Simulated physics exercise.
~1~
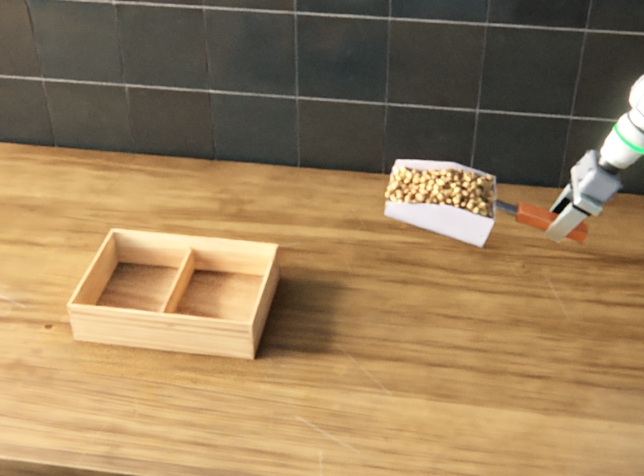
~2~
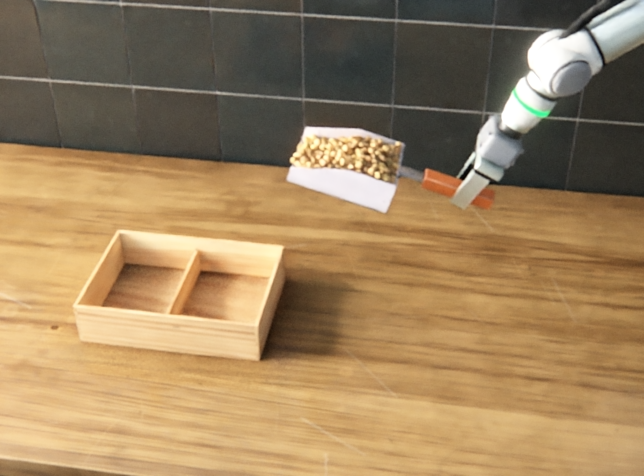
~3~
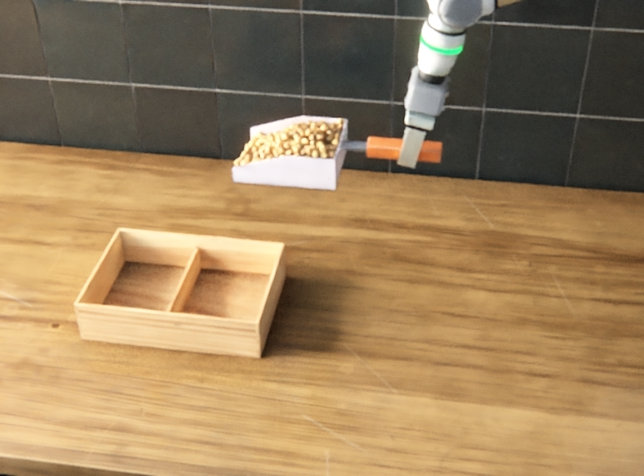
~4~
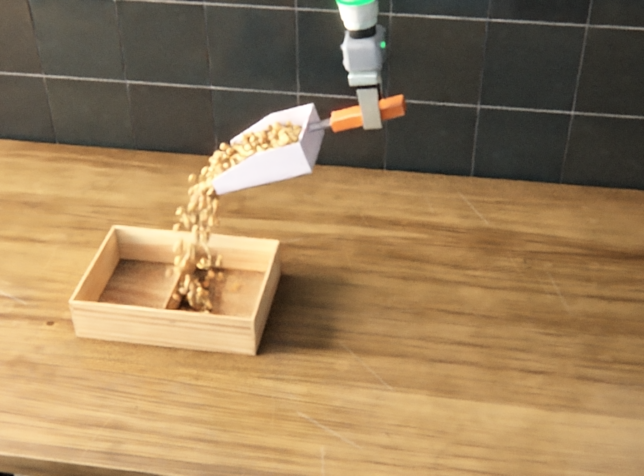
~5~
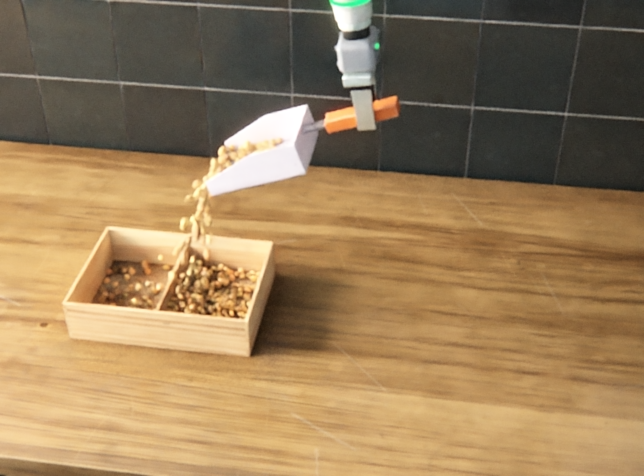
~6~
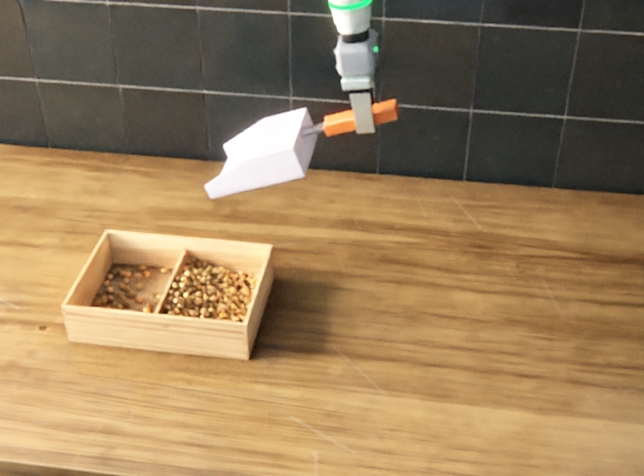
A robot arm carried a white scoop full of chickpeas leftward over a wooden counter and tipped it, pouring them into a divided wooden box until most lay in the right compartment, a few in the left, and the scoop looked empty.
